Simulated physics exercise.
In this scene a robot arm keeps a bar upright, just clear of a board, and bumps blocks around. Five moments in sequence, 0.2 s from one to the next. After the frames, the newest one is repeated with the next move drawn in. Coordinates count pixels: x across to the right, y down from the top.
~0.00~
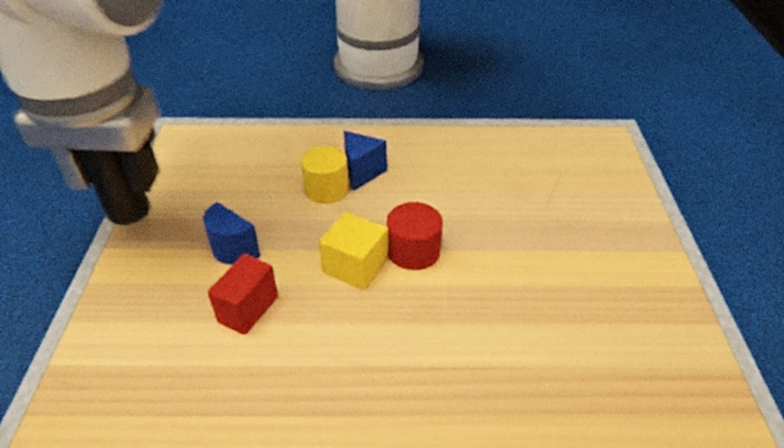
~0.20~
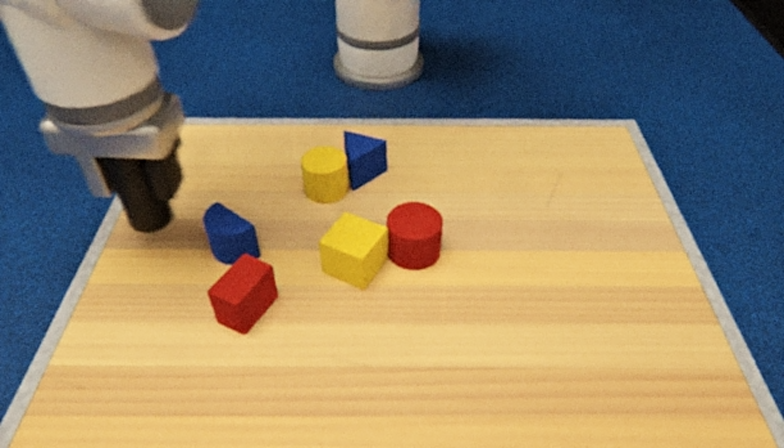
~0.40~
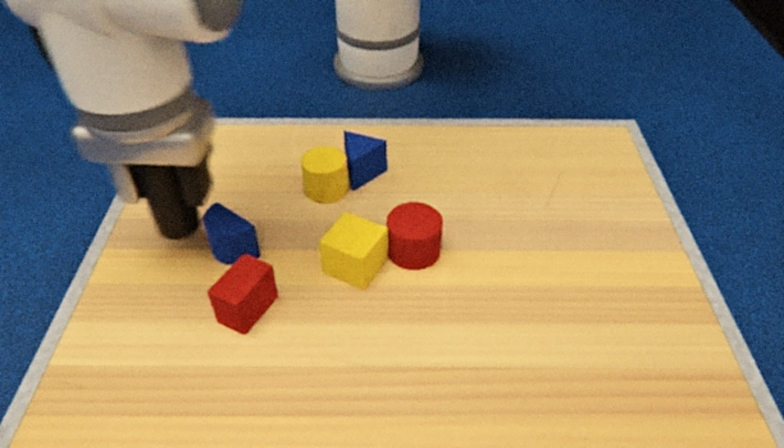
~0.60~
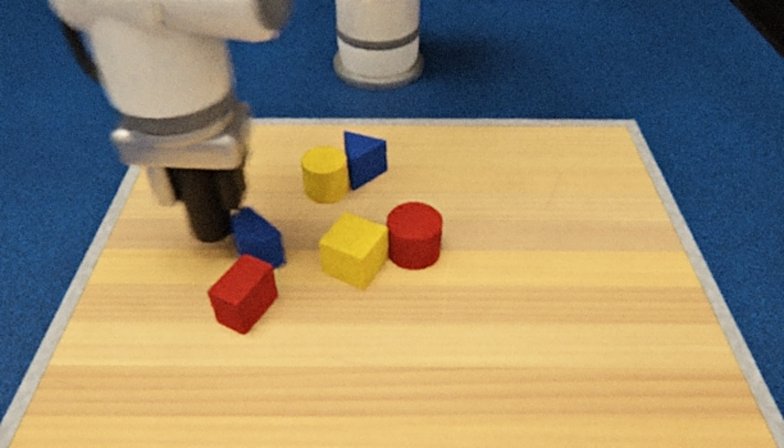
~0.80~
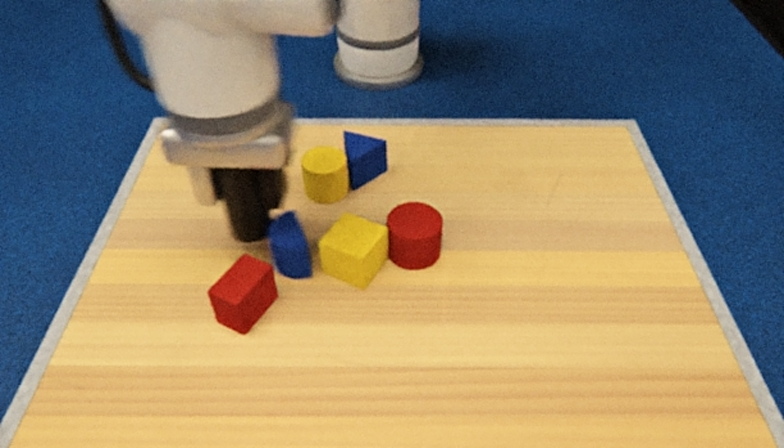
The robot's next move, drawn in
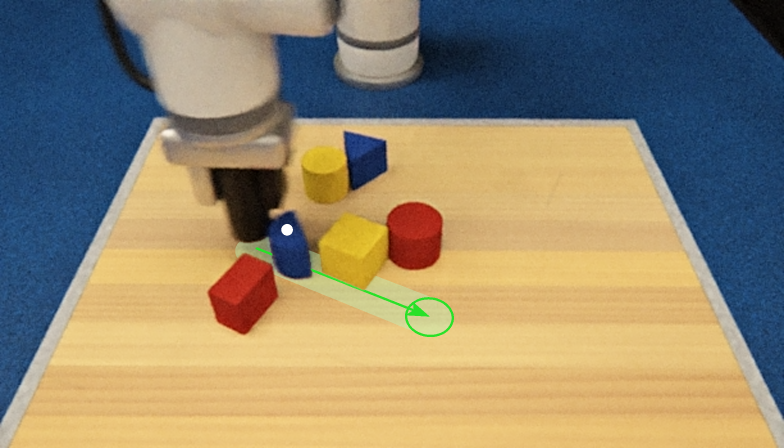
A robot arm moves right across the board, pushing a blue block toward the right.
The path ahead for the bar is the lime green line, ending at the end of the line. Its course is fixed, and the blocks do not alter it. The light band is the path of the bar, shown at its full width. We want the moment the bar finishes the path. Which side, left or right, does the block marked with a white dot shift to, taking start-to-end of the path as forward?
Facing from start to end, it shifts right.
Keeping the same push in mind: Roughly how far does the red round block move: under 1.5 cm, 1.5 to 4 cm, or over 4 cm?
Band: 1.5 to 4 cm.
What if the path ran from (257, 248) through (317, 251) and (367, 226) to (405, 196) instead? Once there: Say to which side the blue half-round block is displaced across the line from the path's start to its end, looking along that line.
Right-hand side.
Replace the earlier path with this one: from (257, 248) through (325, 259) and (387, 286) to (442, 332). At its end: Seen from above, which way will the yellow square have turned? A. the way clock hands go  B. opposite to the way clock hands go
I'll go with B - opposite to the way clock hands go.
Drawn move, in a line from (257, 248) to (429, 317); the dot is on the blue half-round block.
On the path given first. One third of the way, bar at (308, 250); blue half-round block at (338, 263); yellow square at (376, 245), turned 45° anticlockwise; red round block at (421, 218).
Two thirds of the way, bar at (367, 272); blue half-round block at (380, 298), turned 30° clockwise; yellow square at (426, 252), turned 85° anticlockwise; red round block at (441, 213).
At the end, bar at (431, 297); red oblong still; blue half-round block at (406, 319), turned 95° clockwise; yellow square at (463, 253), turned 145° anticlockwise; red round block at (444, 212).
